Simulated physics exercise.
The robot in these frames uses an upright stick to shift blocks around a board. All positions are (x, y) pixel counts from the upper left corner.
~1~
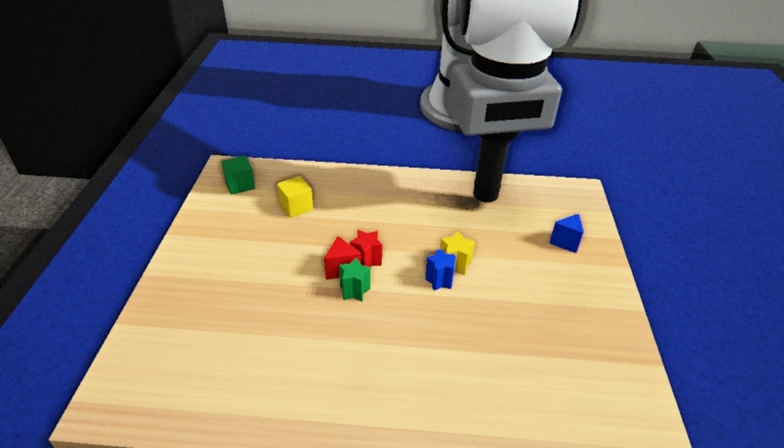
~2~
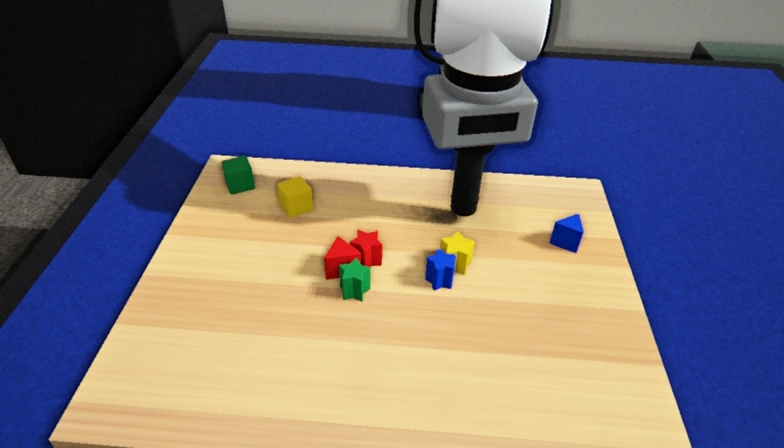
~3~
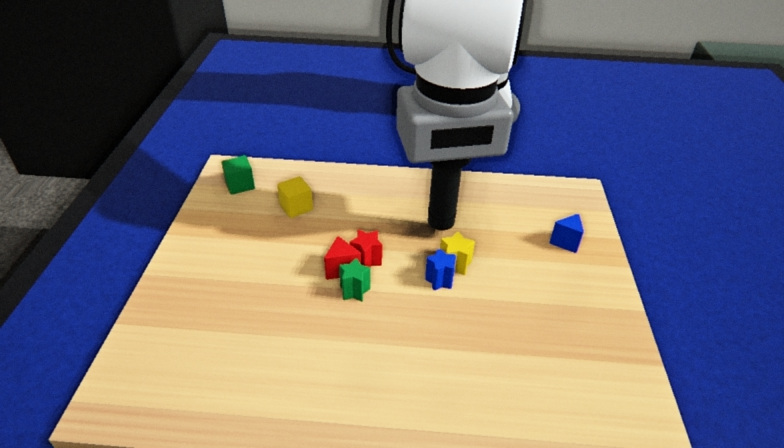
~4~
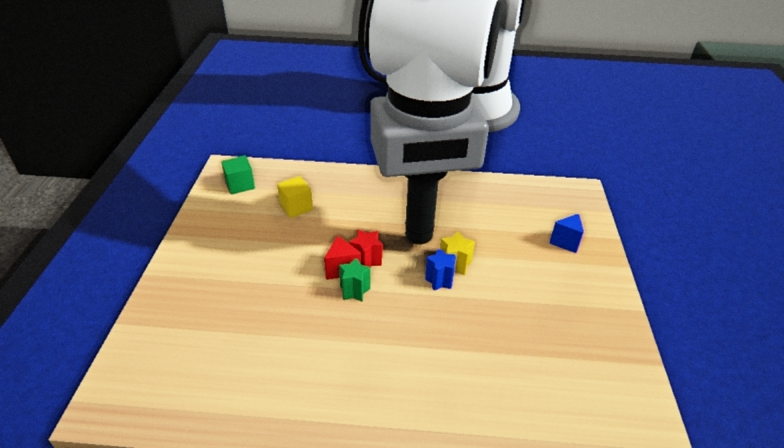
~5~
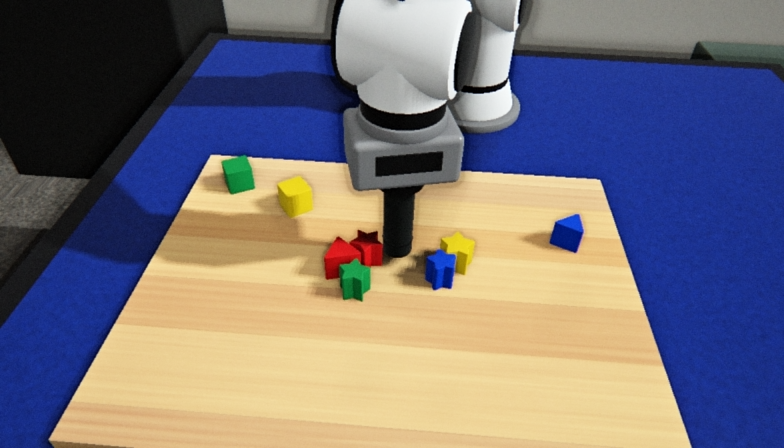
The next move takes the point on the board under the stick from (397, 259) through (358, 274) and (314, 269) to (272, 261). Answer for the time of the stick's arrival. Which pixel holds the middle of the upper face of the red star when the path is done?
I'd expect the centre of its top face to be at (246, 231).
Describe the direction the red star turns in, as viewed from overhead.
Clockwise from above.
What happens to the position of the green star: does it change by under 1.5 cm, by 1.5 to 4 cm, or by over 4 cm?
The green star ends up very close, under 1.5 cm away.
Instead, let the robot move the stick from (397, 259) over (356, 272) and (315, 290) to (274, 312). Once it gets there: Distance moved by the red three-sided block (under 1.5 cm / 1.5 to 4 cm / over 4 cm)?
The block winds up beyond 4 cm from where it is now.
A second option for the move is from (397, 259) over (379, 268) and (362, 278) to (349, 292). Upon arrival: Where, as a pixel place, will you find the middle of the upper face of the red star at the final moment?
I think it will end close to (335, 252).
The first path, step by step. One third of the way, stick at (357, 264); red three-sided block at (306, 254), turned 25° clockwise; green star at (350, 272), turned 25° anticlockwise; red star at (331, 247), turned 30° clockwise.
Two thirds of the way, stick at (312, 259); red three-sided block at (261, 253), turned 20° clockwise; green star at (345, 272), turned 50° anticlockwise; red star at (286, 242), turned 30° clockwise.
At the end, stick at (270, 251); red three-sided block at (242, 253), turned 20° anticlockwise; green star at (345, 272), turned 50° anticlockwise; red star at (246, 231), turned 35° clockwise; blue star unmoved.
